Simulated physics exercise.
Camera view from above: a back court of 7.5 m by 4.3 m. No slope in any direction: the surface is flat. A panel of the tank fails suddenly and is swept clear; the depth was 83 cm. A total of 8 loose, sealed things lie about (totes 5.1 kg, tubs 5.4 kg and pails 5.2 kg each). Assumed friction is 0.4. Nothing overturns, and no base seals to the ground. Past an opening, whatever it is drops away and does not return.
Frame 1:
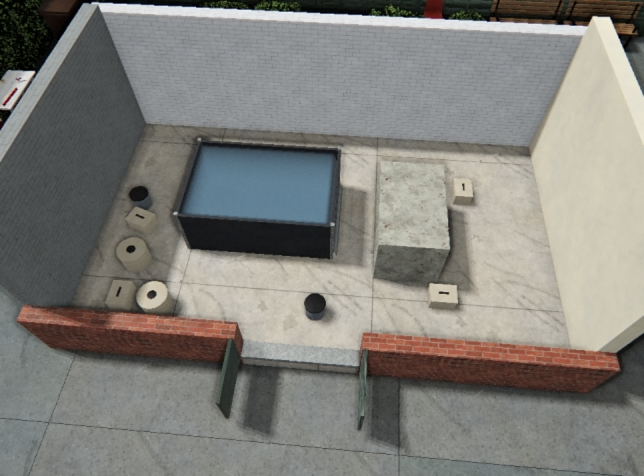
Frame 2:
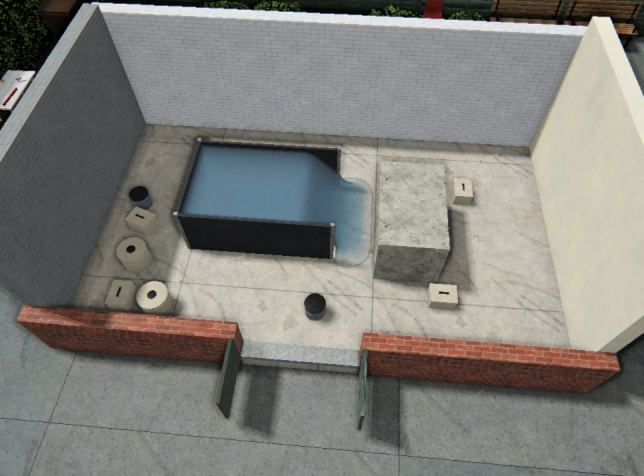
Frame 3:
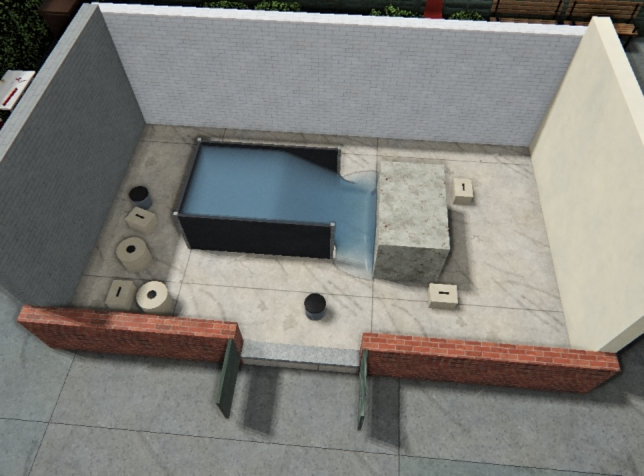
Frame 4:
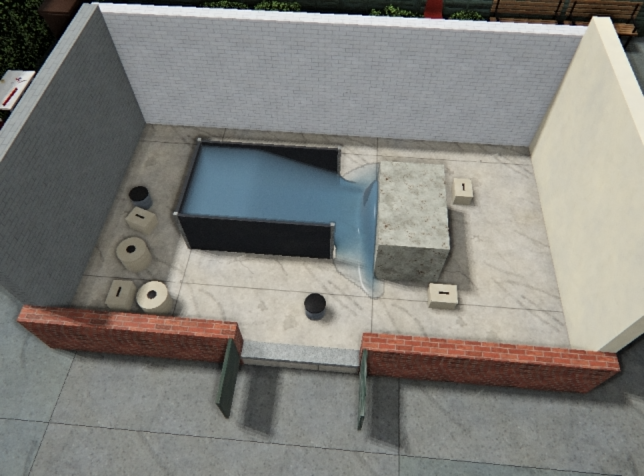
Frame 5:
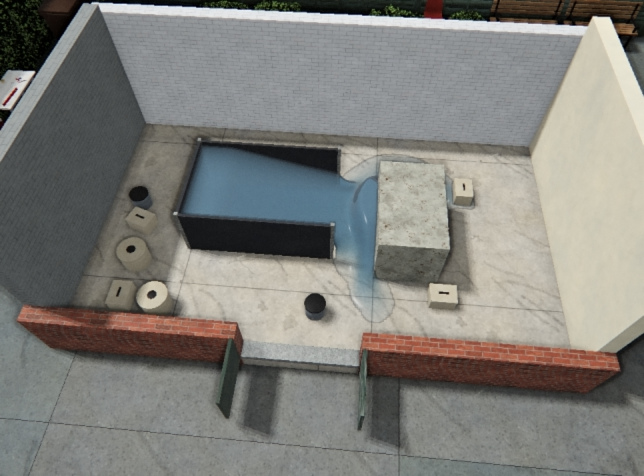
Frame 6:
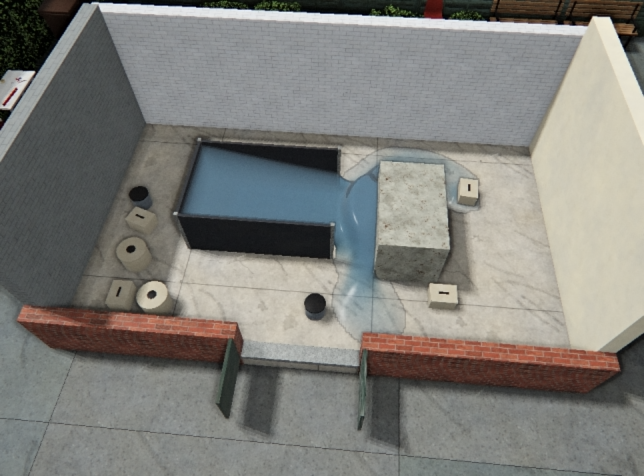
Water pouring from the open right side of a dark tank, striking a stone block and spreading around it across a walled court.
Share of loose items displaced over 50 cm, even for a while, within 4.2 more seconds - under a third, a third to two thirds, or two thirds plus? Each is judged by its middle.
The share is a third to two thirds.
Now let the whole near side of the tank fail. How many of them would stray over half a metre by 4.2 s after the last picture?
Result: 7.
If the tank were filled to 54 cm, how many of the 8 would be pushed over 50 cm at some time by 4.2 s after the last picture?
Result: 2.
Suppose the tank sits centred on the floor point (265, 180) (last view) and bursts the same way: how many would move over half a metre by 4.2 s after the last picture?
Count: 3.
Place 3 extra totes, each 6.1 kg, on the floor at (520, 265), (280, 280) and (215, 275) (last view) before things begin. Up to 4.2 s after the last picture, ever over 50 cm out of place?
Order as listed: Beyond half a metre / inside half a metre / inside half a metre.
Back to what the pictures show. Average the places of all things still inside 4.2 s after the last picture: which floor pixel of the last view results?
The centre sits near (211, 281).
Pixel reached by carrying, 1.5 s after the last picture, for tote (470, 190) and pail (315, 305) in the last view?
Somewhere about (531, 207) and (252, 328).
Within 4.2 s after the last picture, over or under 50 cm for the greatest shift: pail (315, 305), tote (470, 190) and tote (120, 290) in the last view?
In order: Farther, farther and not as far.
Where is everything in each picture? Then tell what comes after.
A tote at (463, 187), on the bottom; a tote at (444, 293) rests on the ground; 3.5 m2 under water; 0 of 8 have shifted, in the first picture.
A tote at (463, 187), on the bottom; a tote at (444, 293), on the bottom; water covers 4.5 m2; 0 of 8 have shifted, in the second picture.
A tote at (463, 187), on the bottom; a tote at (444, 293), on the bottom; 5.2 m2 under water; 0 of 8 have shifted, in the third picture.
A tote at (463, 187) rests on the ground; a tote at (444, 293), on the bottom; water covers 5.9 m2; 0 of 8 have shifted, in the fourth picture.
A tote at (464, 187), on the bottom; a tote at (444, 293) rests on the ground; water covers 6.8 m2; 0 of 8 have shifted, in the fifth picture.
A tote at (469, 188) rests on the ground, 10 cm from its start; a tote at (444, 293) rests on the ground; 8.0 m2 under water; 1 of 8 have shifted, in the sixth picture.
Then, 0.4 s after the last picture 1 of 8 are over 50 cm from their spots; 0 afloat.
Then, 1.5 s after the last picture 2 of 8 are over 50 cm from their spots; 0 afloat.
Then, 2.8 s after the last picture 2 of 8 are over 50 cm from their spots; 2 afloat.
Then, 4.2 s after the last picture 3 of 8 are over 50 cm from their spots, and 3 have been at some point; 2 afloat.
